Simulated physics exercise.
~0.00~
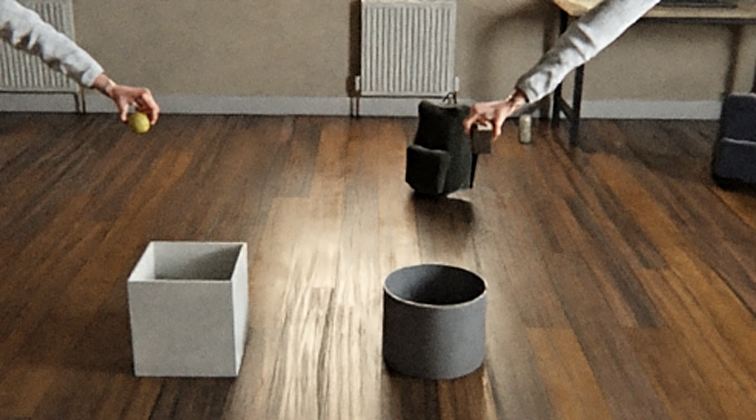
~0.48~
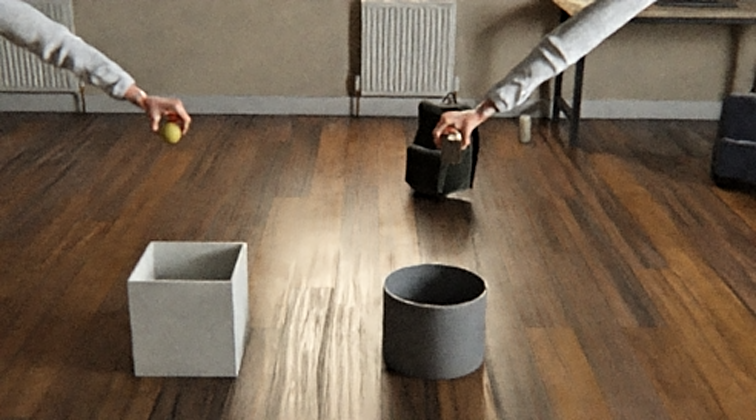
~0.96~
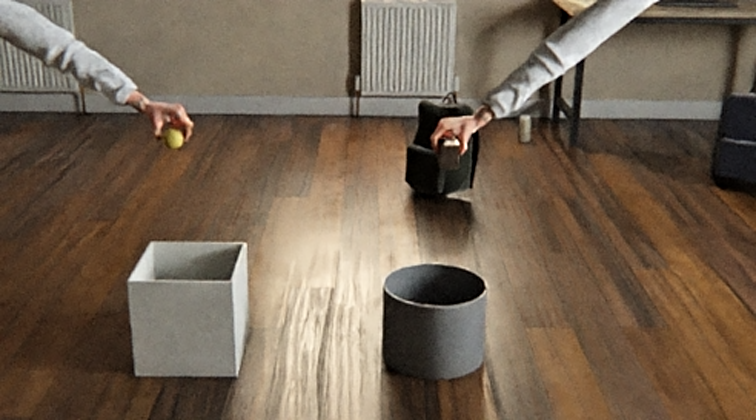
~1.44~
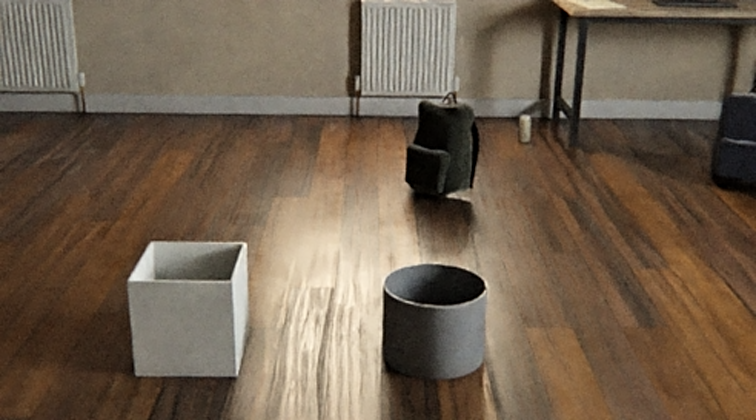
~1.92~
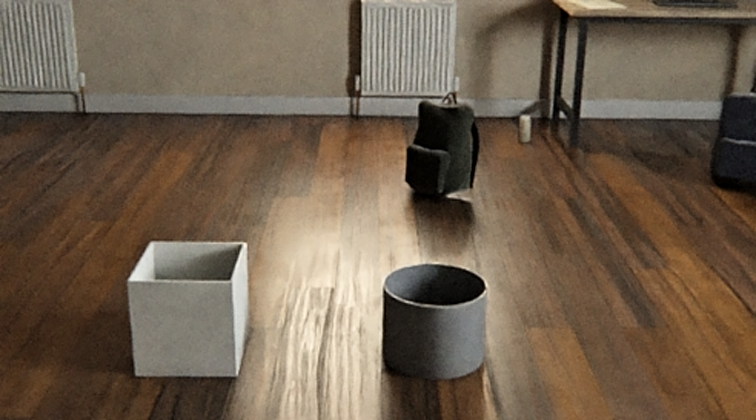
In a room with a dark wooden floor, two hands held a lemon and a small dark block above a pale square basket and a gray round bucket, moved them inward, then were gone, leaving both containers standing still with neither object in sight.
